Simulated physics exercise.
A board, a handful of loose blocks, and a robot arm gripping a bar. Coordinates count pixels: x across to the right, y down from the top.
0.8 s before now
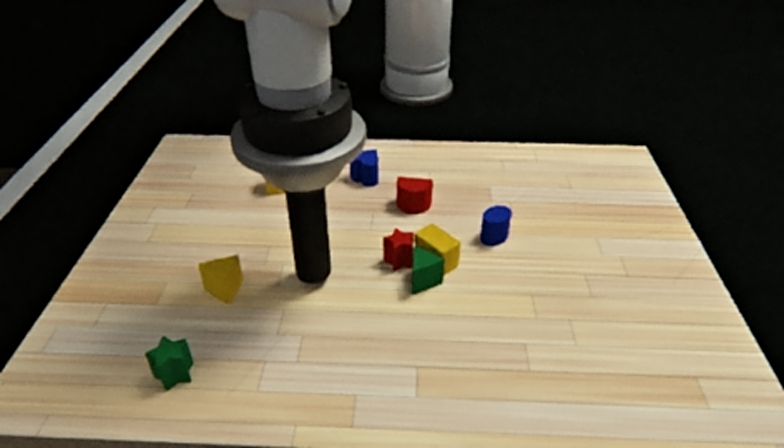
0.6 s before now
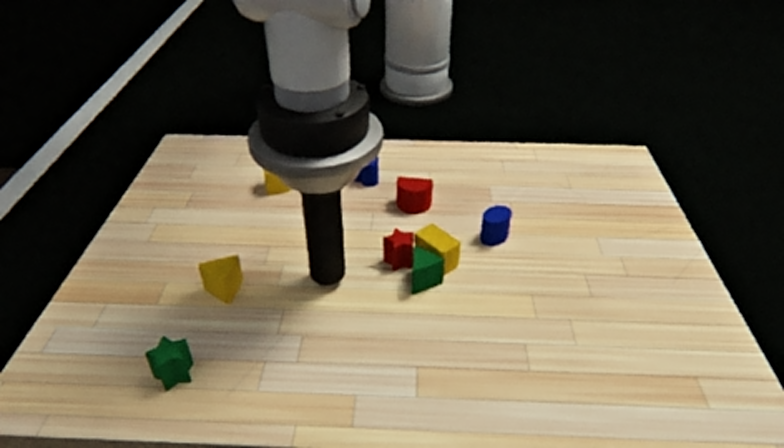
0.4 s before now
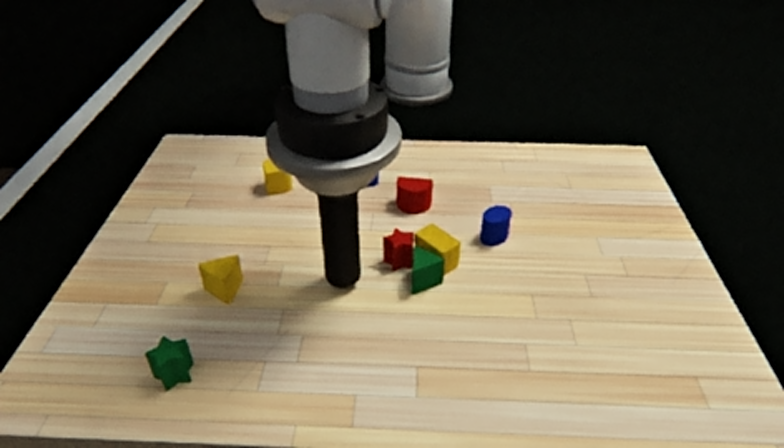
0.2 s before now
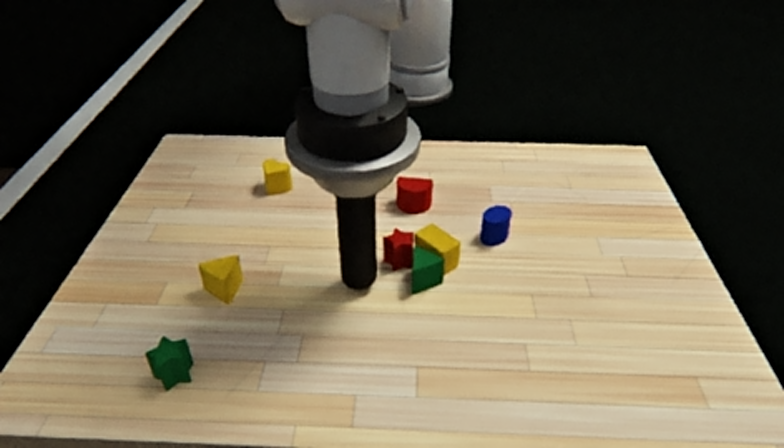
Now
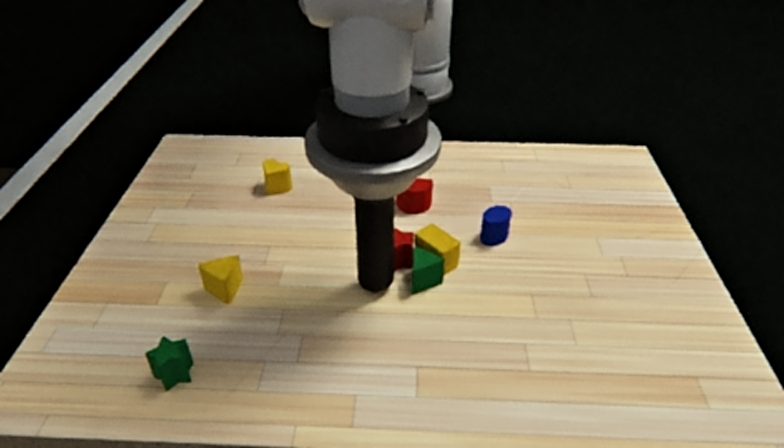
The clip shows a robot arm holding a dark upright bar over a wooden table scattered with colored blocks. The bar moves a short way steadily right toward a red, yellow and green cluster, while the blocks stay still.
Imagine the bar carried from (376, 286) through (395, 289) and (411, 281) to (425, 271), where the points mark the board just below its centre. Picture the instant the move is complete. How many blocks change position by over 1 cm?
I think two will be displaced.
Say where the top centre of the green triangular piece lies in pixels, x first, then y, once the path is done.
Final place: (456, 246).
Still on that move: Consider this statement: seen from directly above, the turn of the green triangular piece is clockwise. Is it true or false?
My answer: False.
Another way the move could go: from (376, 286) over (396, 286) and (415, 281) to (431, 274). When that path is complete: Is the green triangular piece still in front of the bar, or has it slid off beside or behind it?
Ahead to the end.
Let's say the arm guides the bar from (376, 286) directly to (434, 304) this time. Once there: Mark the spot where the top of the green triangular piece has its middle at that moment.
Around (446, 261).
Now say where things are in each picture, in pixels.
The first frame shows tip of the bar at (314, 273), middles of tops, red star at (400, 237), green triangular piece at (424, 258), yellow rectangle at (438, 237).
The second frame shows bar at (328, 275), nothing pushed.
The third frame shows bar at (343, 276), nothing pushed.
The fourth frame shows bar at (359, 278), nothing pushed.
The fifth frame shows bar at (376, 281), red star at (400, 237), green triangular piece at (424, 258), yellow rectangle at (438, 237).
The first path, step by step. Halfway along, bar at (404, 280); green triangular piece at (433, 255).
At the end, bar at (425, 266); red star at (402, 235), turned 35° anticlockwise; green triangular piece at (456, 246), turned 25° anticlockwise; yellow rectangle at (447, 230), turned 40° anticlockwise.
